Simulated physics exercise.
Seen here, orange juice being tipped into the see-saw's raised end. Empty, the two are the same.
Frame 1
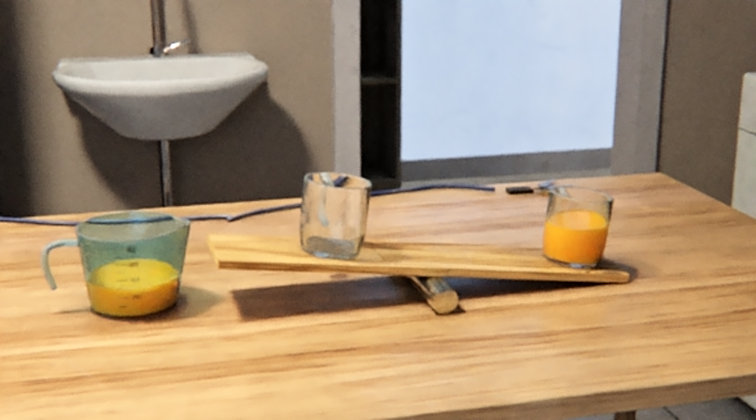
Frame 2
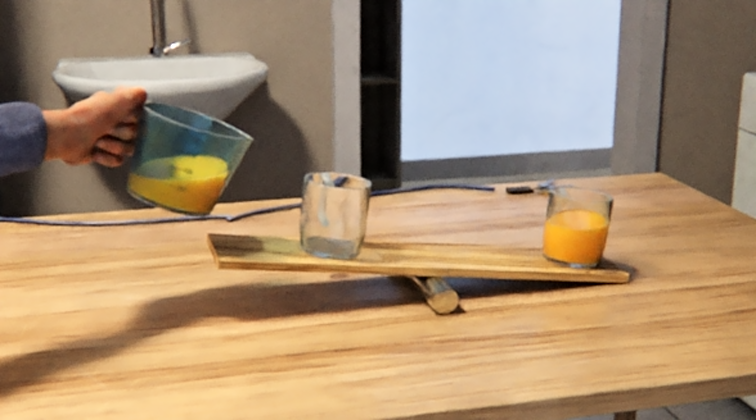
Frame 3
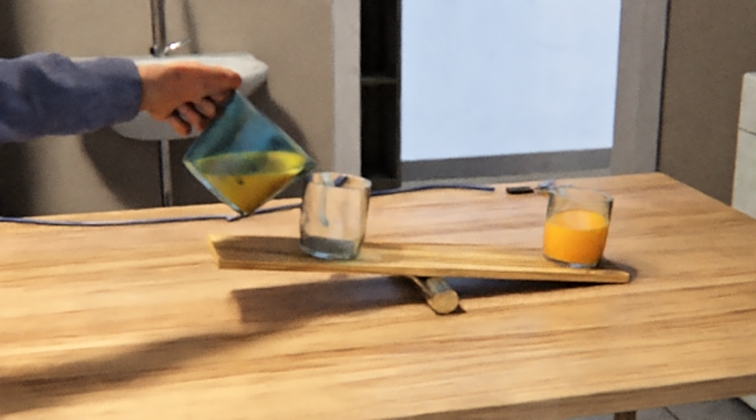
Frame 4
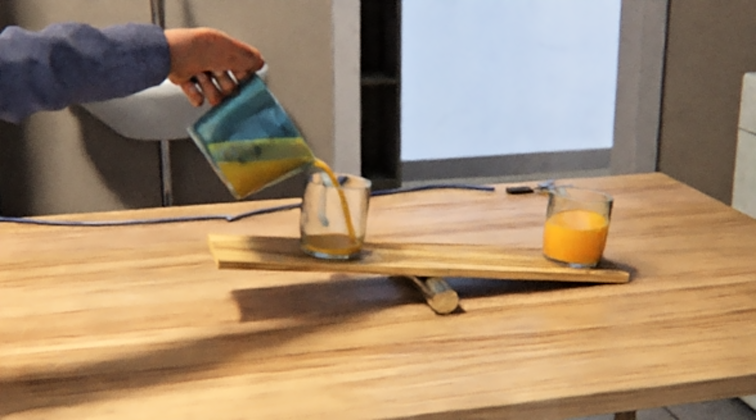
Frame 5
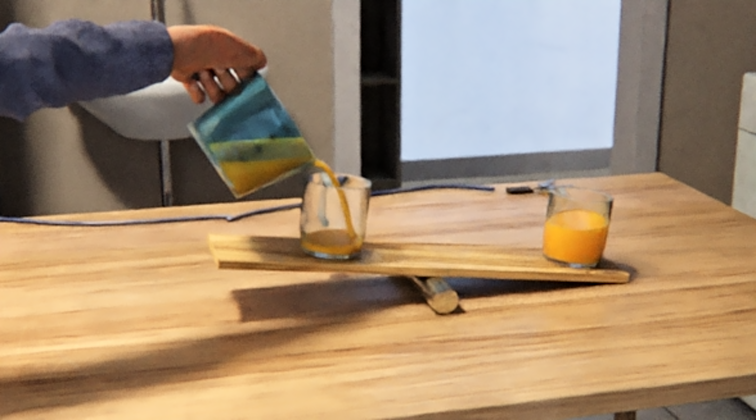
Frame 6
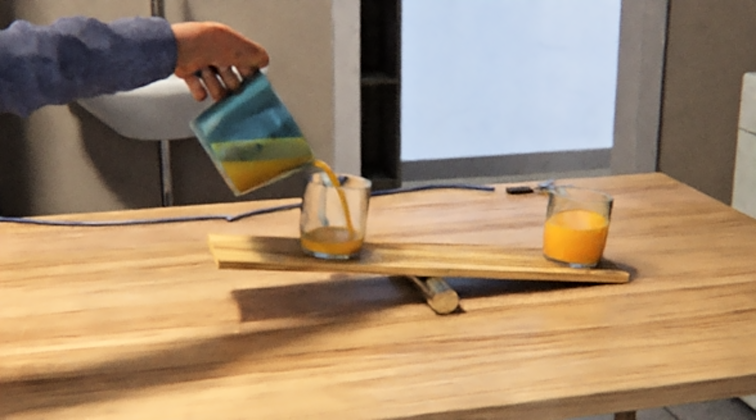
On a wooden table, a hand lifted a measuring jug of orange juice, tilted it and poured a thin stream into the empty left glass on the raised end of a still see-saw.
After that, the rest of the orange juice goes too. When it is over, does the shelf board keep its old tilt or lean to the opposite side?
The shelf board keeps its old tilt.
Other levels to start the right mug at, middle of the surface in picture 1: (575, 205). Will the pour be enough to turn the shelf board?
My ruling: It sits tight.
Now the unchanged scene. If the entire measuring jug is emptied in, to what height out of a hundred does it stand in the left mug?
By my reckoning it's around 75 percent.
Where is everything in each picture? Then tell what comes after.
The first frame shows before the pour; measuring jug (132, 263) about a third full; left mug (335, 213) empty, raised; right mug (577, 225) about half full, on the low side.
In the second frame, the measuring jug is on its way; round bar (443, 299); left mug (335, 213) empty.
The third frame shows the orange juice nears the lip; measuring jug (246, 155) tipped 45° with all of its load; left mug (335, 213) empty.
The fourth frame shows pouring; round bar (443, 299); left mug nearly empty, surface at (331, 241); right mug about half full, surface at (577, 222).
The fifth frame shows pouring; measuring jug (251, 137) tipped 60° with nearly all of its load; left mug (335, 213) nearly empty.
The sixth frame shows pouring; round bar (443, 299); left mug nearly empty, surface at (332, 235); right mug about half full, surface at (577, 222).
A moment on, the left mug is about half full; the shelf board leans as before.
Further on, the left mug is about two thirds full; the shelf board leans as before.
When it is over, the left mug is about three quarters full; the shelf board leans as before.
